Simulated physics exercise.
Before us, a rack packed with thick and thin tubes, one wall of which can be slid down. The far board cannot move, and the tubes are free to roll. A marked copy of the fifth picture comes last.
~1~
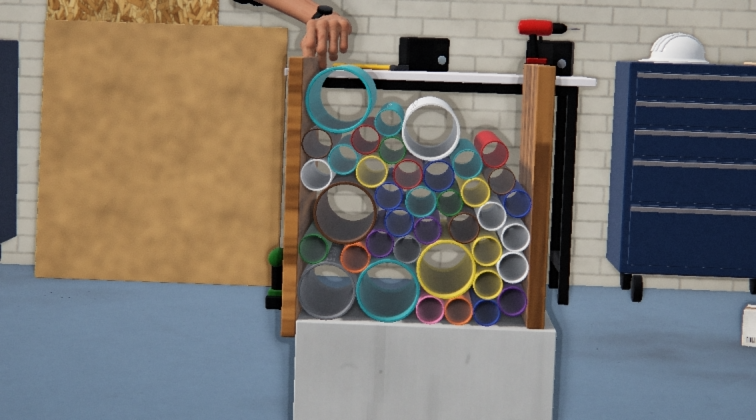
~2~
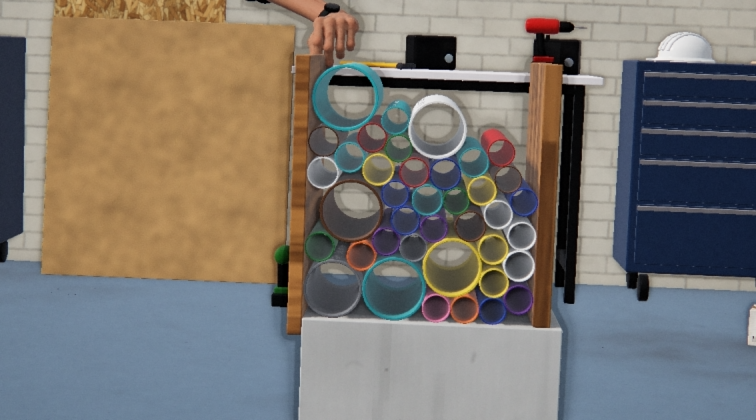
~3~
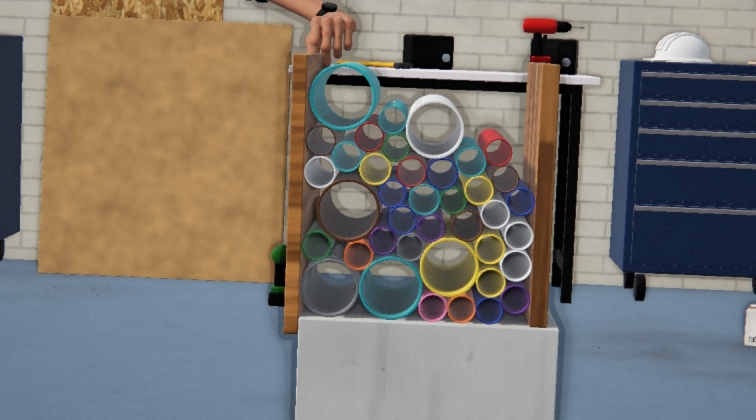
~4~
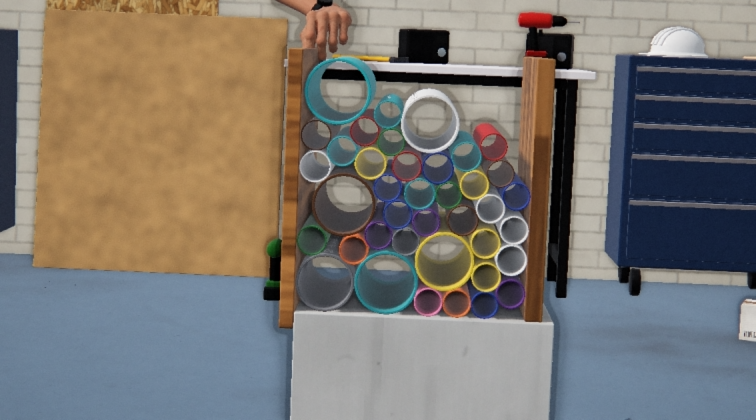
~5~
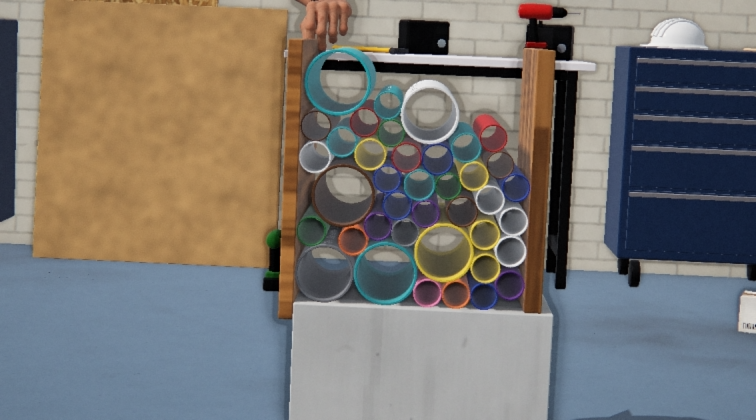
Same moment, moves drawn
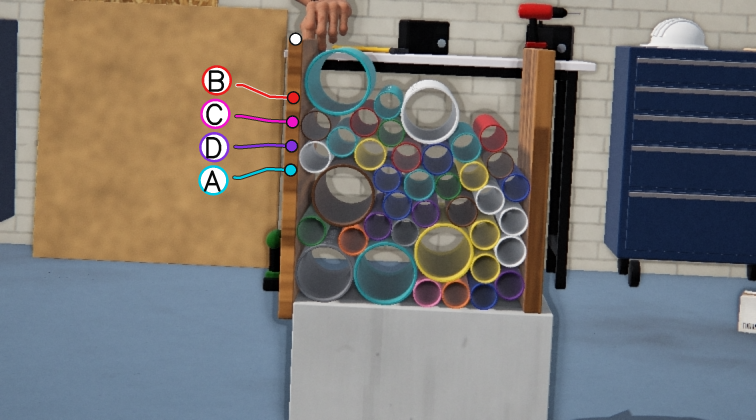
A stack of open-ended tubes in many colours fills a rack between two upright wooden boards on a pale block, seen end-on in a workshop with a blue floor and white brick wall. Large turquoise, white, brown, yellow and grey tubes sit among thinner ones, with a tan panel left and blue drawers right. The view shifts slightly, while the tubes and the hand above the left board show no clear movement.
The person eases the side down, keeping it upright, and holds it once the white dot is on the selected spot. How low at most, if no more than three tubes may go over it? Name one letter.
Down to A.
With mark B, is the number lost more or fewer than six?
It loses fewer than six.
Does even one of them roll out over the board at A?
Yes.
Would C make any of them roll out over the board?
No, at C.
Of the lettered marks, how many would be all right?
Four of the four.
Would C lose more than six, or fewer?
At C, fewer than six.
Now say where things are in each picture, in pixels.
In the first frame, a brown tube (317, 144); a white tube (431, 132); side board (302, 186).
In the second frame, side board (309, 184); a grey tube (333, 289).
In the third frame, a green tube (316, 246); a yellow tube (491, 283).
In the fourth frame, a blue tube (398, 215); a white tube (514, 230).
In the fifth frame, a turquoise tube (342, 142); a brown tube (316, 126); a white tube (430, 115).
On the marked copy, A at (291, 170); B at (293, 97); C at (292, 122); D at (291, 146); the white dot at (295, 39).
Taking A. A third of the way, top of the board (301, 96).
Two thirds of the way, top of the board (299, 161).
When it is over, top of the board (299, 170), two out over the board.
As for the rest, B none out over the board; C none out over the board; D two out over the board.
